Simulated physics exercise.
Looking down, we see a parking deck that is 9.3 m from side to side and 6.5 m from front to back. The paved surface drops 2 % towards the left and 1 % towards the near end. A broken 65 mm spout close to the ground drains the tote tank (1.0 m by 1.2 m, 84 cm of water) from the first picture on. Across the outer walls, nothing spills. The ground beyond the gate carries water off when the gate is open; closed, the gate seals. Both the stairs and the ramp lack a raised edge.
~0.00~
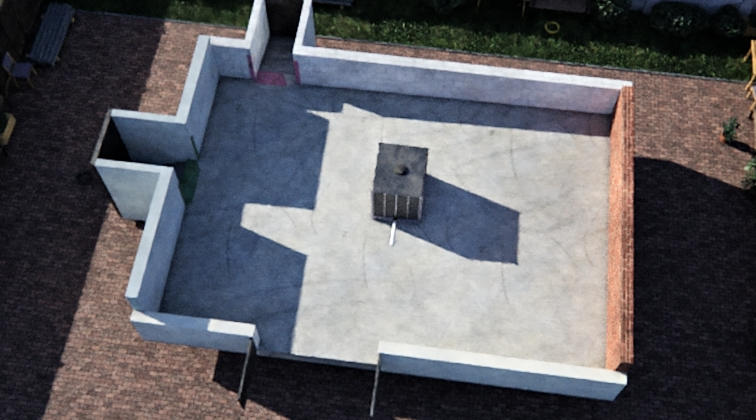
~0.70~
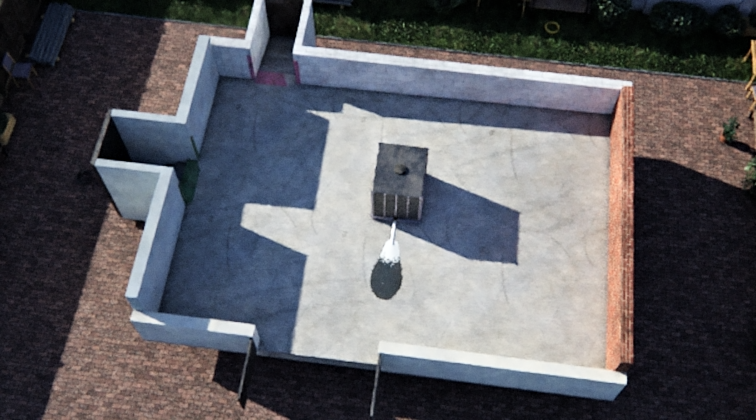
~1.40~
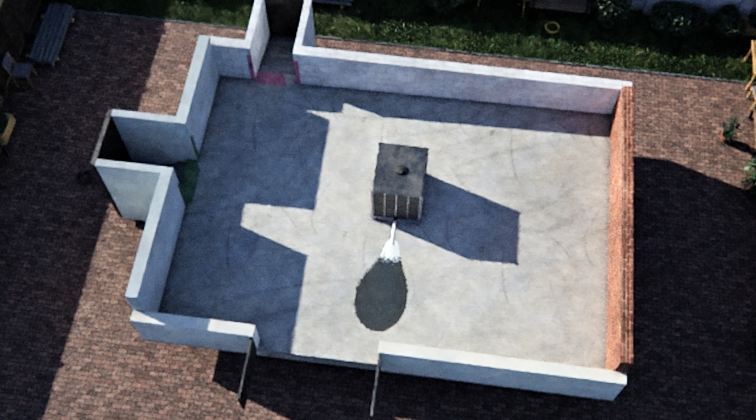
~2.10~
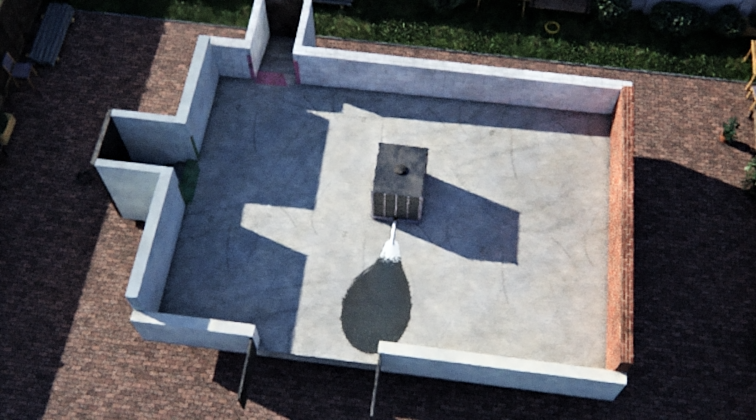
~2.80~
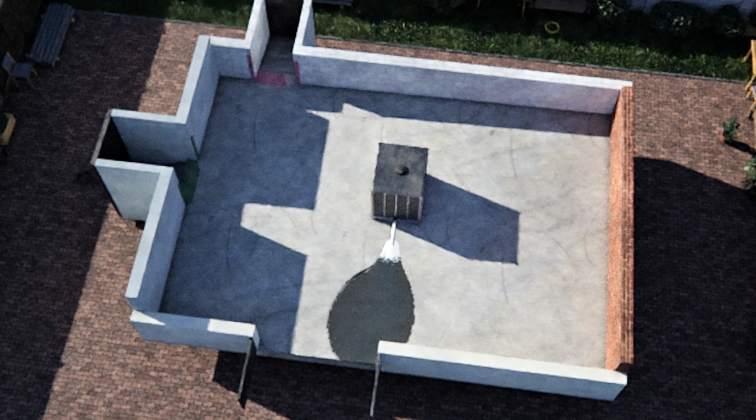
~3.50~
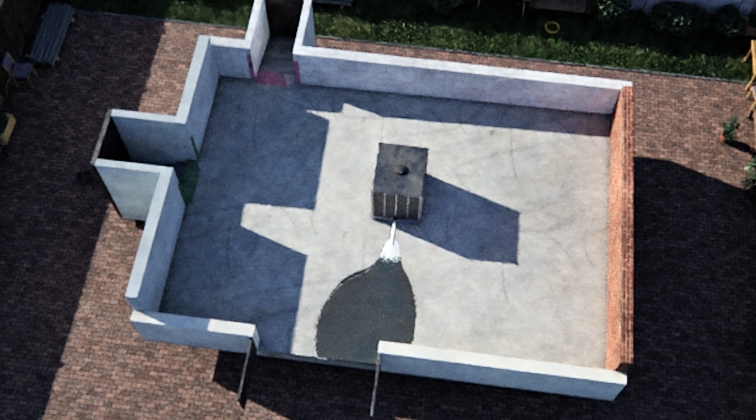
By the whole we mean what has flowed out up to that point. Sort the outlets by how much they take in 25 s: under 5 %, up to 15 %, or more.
I would say gateway takes above 15 %; flight of stairs down (marked green) takes under 5 %; basement ramp (marked pink) takes not even 5 %.
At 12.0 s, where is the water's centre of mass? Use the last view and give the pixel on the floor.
I'd say somewhere about (353, 320).
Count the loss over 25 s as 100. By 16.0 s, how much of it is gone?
60 %.
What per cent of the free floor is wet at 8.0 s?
About 5 percent.
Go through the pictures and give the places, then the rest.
In the first picture, the jet has just started at (394, 229); the ground is still dry.
The second picture shows from the spout at (394, 229) the water has spread over 0.6 m2; its tip is at (379, 295), and it is 1.1 cm deep on average.
The third picture shows from the spout at (394, 229) the water has spread over 1.3 m2; its tip is at (369, 327), and it is 0.9 cm deep on average.
The fourth picture shows the jet leaves at (394, 229); the sheet reaches a hidden place, 3.0 m away, and wets 2.1 m2.
The fifth picture shows the jet leaves at (394, 229); the sheet reaches a hidden place, 3.4 m away, and wets 2.8 m2.
The sixth picture shows the jet leaves at (394, 229); the sheet reaches a hidden place, 3.5 m away, and wets 3.1 m2.
After 5.0 s water covers 5 % of the floor and is deepest (3 cm) near (386, 354); gone so far, the gateway 4 %, the flight of stairs down (marked green) 0 %, the basement ramp (marked pink) 0 %.
After 8.0 s water covers 5 % of the floor and is deepest (3 cm) near (386, 354); gone so far, the gateway 12 %, the flight of stairs down (marked green) 0 %, the basement ramp (marked pink) 0 %.
After 12.0 s water covers 10 % of the floor and is deepest (2 cm) near (386, 354); gone so far, the gateway 25 %, the flight of stairs down (marked green) 0 %, the basement ramp (marked pink) 0 %.
After 16.0 s water covers 10 % of the floor and is deepest (2 cm) near (386, 354); gone so far, the gateway 38 %, the flight of stairs down (marked green) 0 %, the basement ramp (marked pink) 0 %.
After 25.0 s water covers 10 % of the floor and is deepest (3 cm) near (155, 326); gone so far, the gateway 66 %, the flight of stairs down (marked green) 0 %, the basement ramp (marked pink) 0 %.
